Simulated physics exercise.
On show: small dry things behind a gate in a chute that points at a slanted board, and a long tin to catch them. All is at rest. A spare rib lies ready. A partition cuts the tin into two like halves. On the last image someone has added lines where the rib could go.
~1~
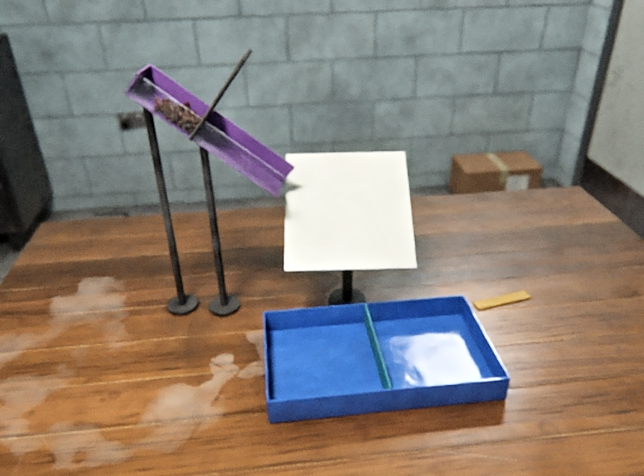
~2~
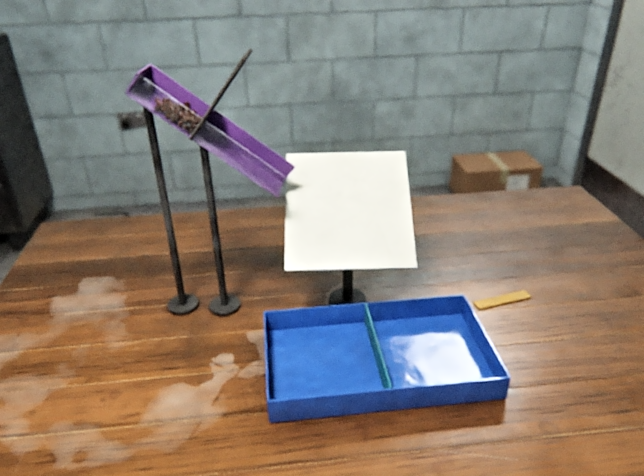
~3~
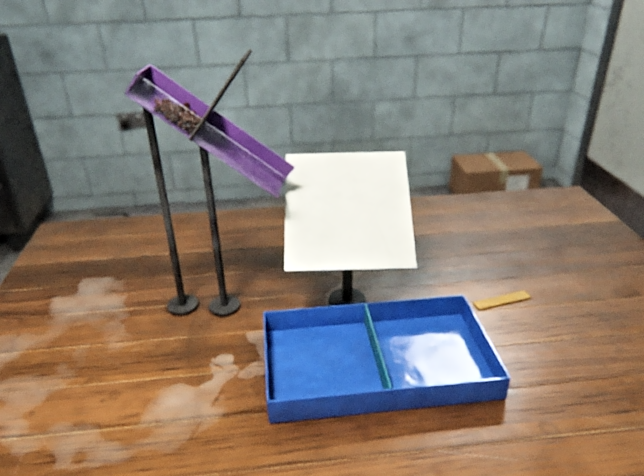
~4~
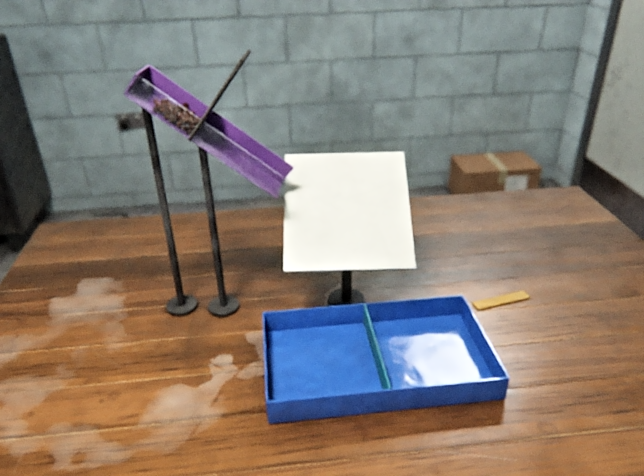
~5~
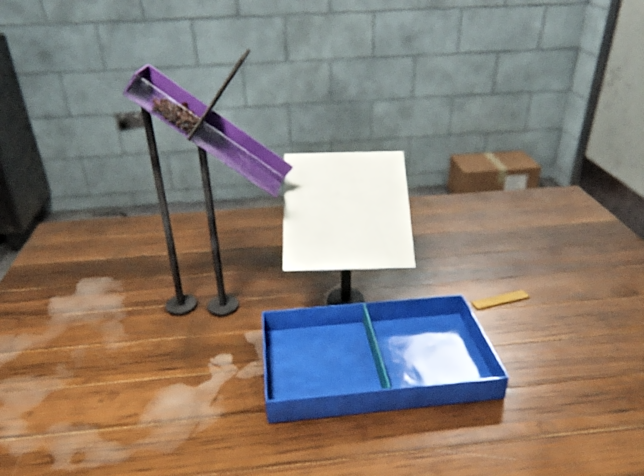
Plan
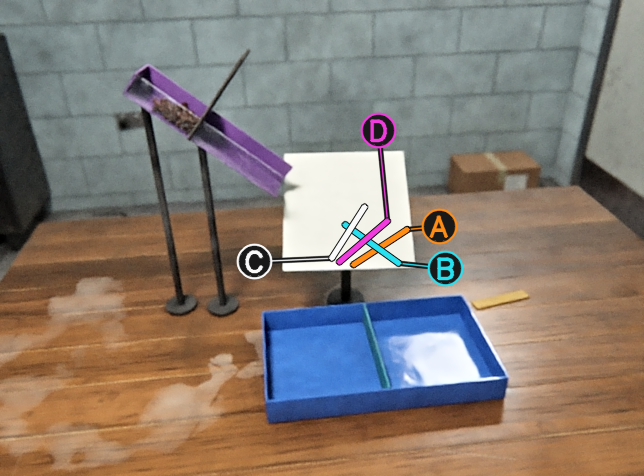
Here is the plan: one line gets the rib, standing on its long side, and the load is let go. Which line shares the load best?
Best: B.
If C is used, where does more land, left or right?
Left.
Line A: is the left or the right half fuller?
The left half.
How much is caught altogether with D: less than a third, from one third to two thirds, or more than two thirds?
It is more than two thirds.
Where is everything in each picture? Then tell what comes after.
The first picture shows load behind the gate at (187, 114), allspice berries; lip of the chute at (280, 190), sloping fairly steeply.
The second picture shows middle of the board at (348, 207), tilted fairly steeply; middle of its low edge at (351, 269); of its high edge at (346, 152).
The third picture shows front corners of the tin at (268, 402) and (510, 377); front end of its middle wall at (391, 389).
The fourth picture shows middle of the load at (186, 115); lip at (279, 191).
The fifth picture shows middle of the load at (185, 114); lip at (279, 190).
On the marked copy, line A from (407, 229) to (353, 264); line B from (345, 224) to (398, 263); line C from (364, 206) to (331, 258); line D from (387, 220) to (339, 262).
For line A, of what is caught, most in the left half, a small part in the right.
For line B, of what is caught, about half in the left half, about half in the right.
For line C, of what is caught, nearly all in the left half, a stray few in the right.
For line D, of what is caught, all in the left half, none in the right.
